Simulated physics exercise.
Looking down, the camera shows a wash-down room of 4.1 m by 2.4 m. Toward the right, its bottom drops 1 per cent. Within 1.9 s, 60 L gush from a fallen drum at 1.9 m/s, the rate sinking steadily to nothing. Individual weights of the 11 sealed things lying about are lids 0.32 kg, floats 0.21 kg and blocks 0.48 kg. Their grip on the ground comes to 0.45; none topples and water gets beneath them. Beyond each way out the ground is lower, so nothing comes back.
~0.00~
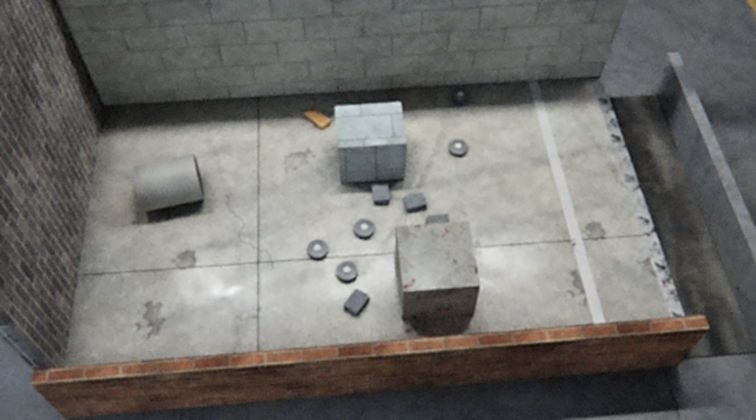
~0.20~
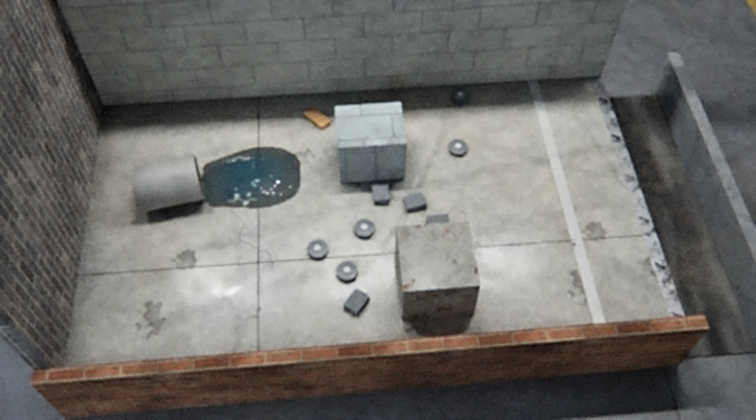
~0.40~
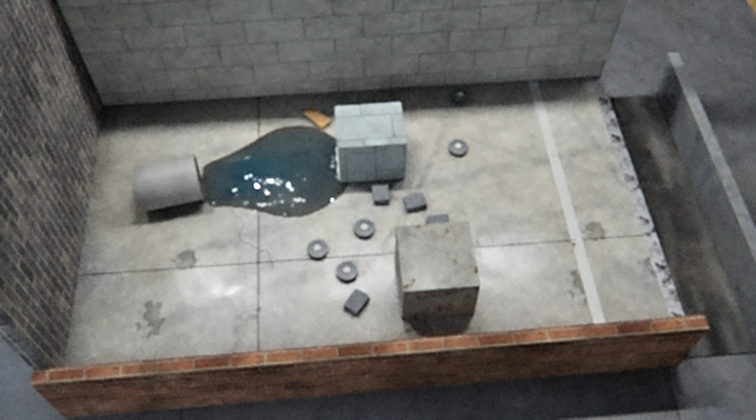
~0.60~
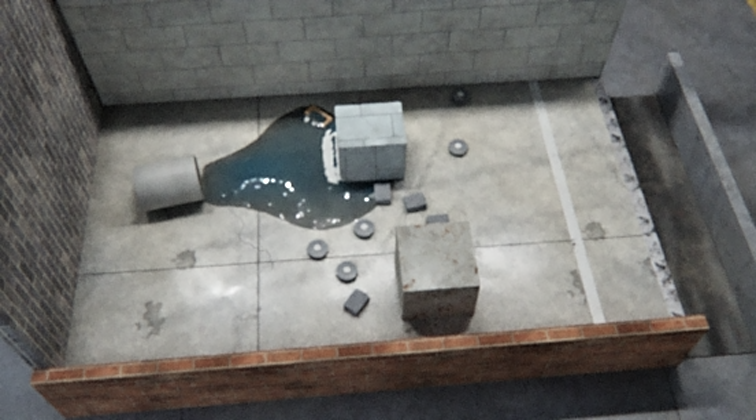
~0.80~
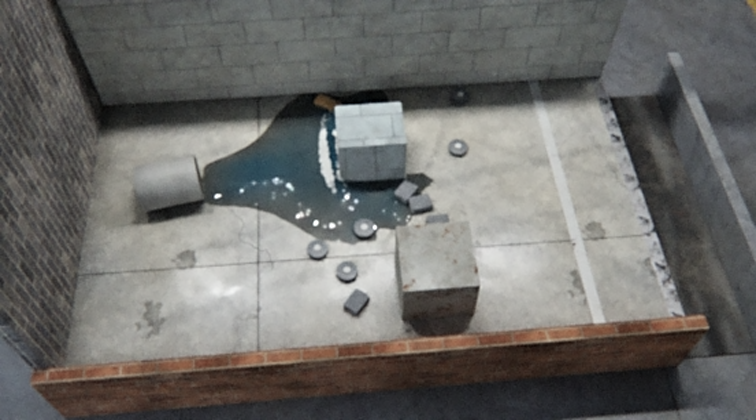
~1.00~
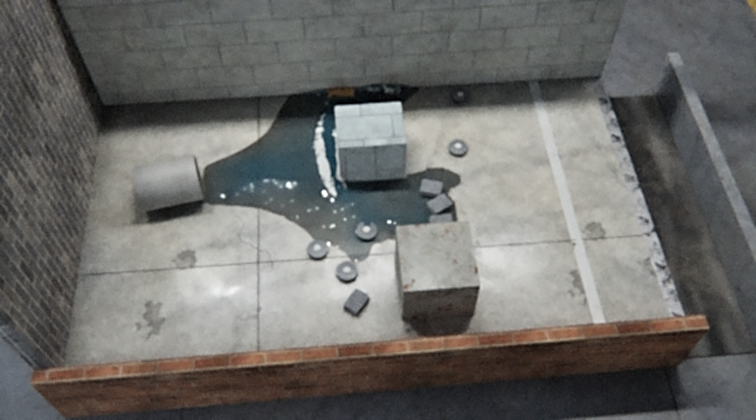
In a walled concrete room, water spreads rightward from a pipe, shifting a few small objects.
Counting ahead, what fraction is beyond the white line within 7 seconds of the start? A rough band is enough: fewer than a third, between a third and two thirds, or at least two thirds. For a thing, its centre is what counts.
I would say between a third and two thirds.
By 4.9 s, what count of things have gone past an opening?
I count 2 by that time.
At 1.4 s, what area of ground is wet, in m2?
Somewhere around 2.0 m2, roughly.
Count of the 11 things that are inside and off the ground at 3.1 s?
Answer: 1.
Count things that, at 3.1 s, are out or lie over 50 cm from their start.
The number I get is 6.
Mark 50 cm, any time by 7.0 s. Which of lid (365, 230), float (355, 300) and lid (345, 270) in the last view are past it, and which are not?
In sequence: Exceeds it / falls below it / falls below it.
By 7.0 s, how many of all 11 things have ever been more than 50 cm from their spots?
That comes to 6.
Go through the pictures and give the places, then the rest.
A float at (381, 191) rests on the ground; a block at (317, 116) rests on the ground; 0.0 m2 under water; 0 of 11 have shifted, in the first frame.
A float at (381, 191) rests on the ground; a block at (317, 116), on the bottom; water covers 0.3 m2; 0 of 11 have shifted, in the second frame.
A float at (381, 191), on the bottom; a block at (317, 116), on the bottom; 0.7 m2 under water; 0 of 11 have shifted, in the third frame.
A float at (383, 191), on the bottom; a block at (318, 115), on the bottom; water covers 1.0 m2; 0 of 11 have shifted, in the fourth frame.
A float at (406, 190) rests on the ground, 19 cm from its start; a block at (328, 102), on the bottom, 17 cm from its start; 1.3 m2 under water; 2 of 11 have shifted, in the fifth frame.
A float at (432, 187), on the bottom, 39 cm from its start; a block at (341, 91), afloat, 33 cm from its start; 1.6 m2 under water; 4 of 11 have shifted, in the sixth frame.
After 1.4 s 0 of 11 are over the mark; 1 afloat.
After 3.1 s 4 of 11 are over the mark; 1 afloat.
After 4.9 s 4 of 11 are over the mark; 0 afloat.
After 7.0 s 4 of 11 are over the mark; 0 afloat.
